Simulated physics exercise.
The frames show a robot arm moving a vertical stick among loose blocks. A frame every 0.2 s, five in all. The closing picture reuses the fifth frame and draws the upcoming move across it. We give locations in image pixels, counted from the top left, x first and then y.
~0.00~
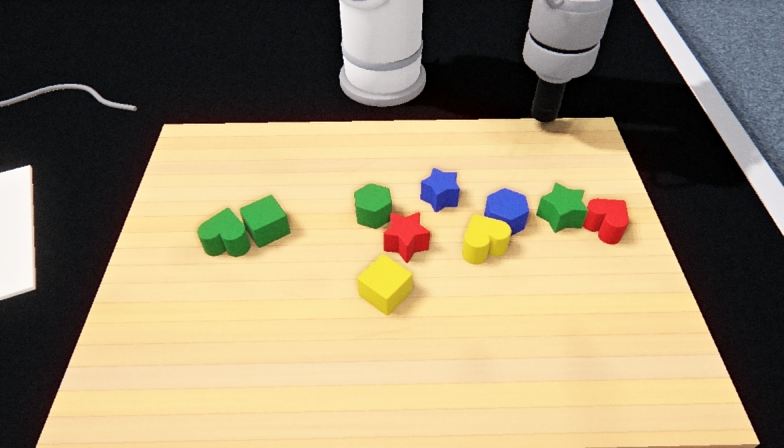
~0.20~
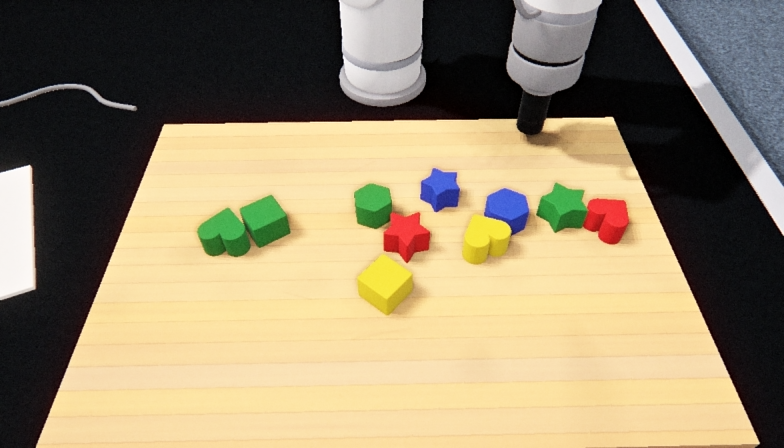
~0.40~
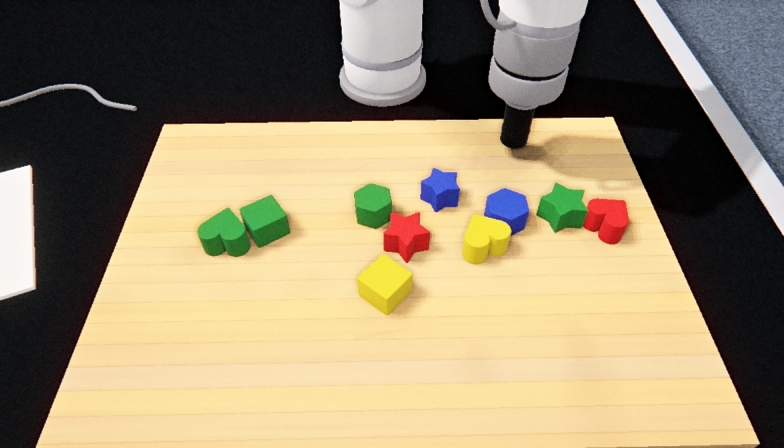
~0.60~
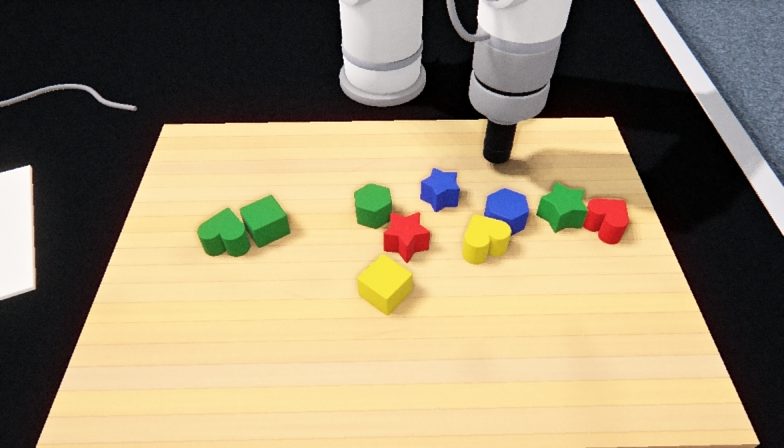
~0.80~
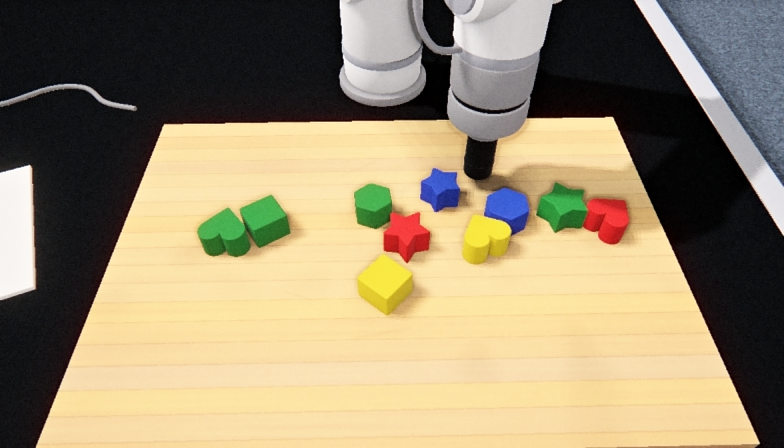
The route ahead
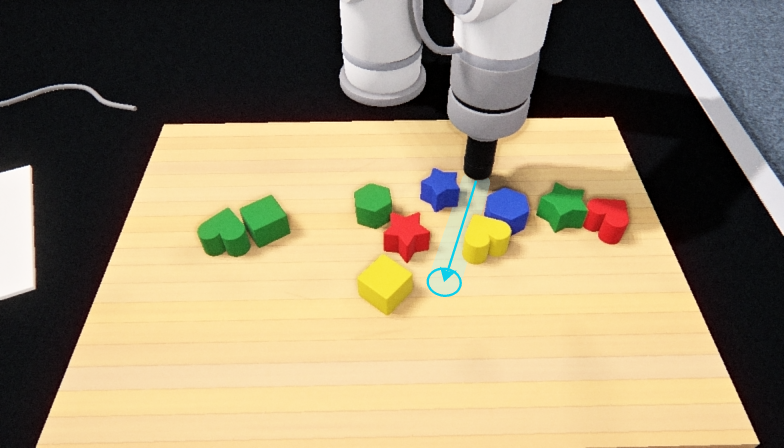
A white robot arm with a black stick hangs over the far edge of a pale wooden board on a black surface, seen from above and in front by a still camera. Green blocks sit at left, a yellow cube and red star near the middle, and blue, yellow, green and red shapes toward the right. The arm glides left and nearer, bringing the stick between the blue star and blue hexagon, while every block stays still.
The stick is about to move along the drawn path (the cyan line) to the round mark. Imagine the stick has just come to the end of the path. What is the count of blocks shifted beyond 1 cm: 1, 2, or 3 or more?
Just one will move.
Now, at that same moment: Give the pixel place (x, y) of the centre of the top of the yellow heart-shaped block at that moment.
It will end up at (490, 251).
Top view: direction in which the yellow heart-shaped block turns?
It twists against the clock when seen from above.
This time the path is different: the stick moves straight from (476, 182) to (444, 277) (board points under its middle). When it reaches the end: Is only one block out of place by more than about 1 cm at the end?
Final answer: Yes.
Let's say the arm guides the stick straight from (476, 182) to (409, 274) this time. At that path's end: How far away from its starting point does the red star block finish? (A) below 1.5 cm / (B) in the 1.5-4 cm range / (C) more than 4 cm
My answer is option B.
The line goes in a line from (476, 182) to (444, 282).
What follows on the original path. One third of the way, stick (468, 202); blue star block (441, 183), turned 25° clockwise.
Two thirds of the way, stick (457, 235); blue star block (440, 184), turned 30° clockwise; yellow heart-shaped block (491, 244), turned 50° anticlockwise.
At the end, stick (445, 272); blue star block (440, 184), turned 30° clockwise; yellow heart-shaped block (490, 251), turned 85° anticlockwise; blue six-sided block unmoved.
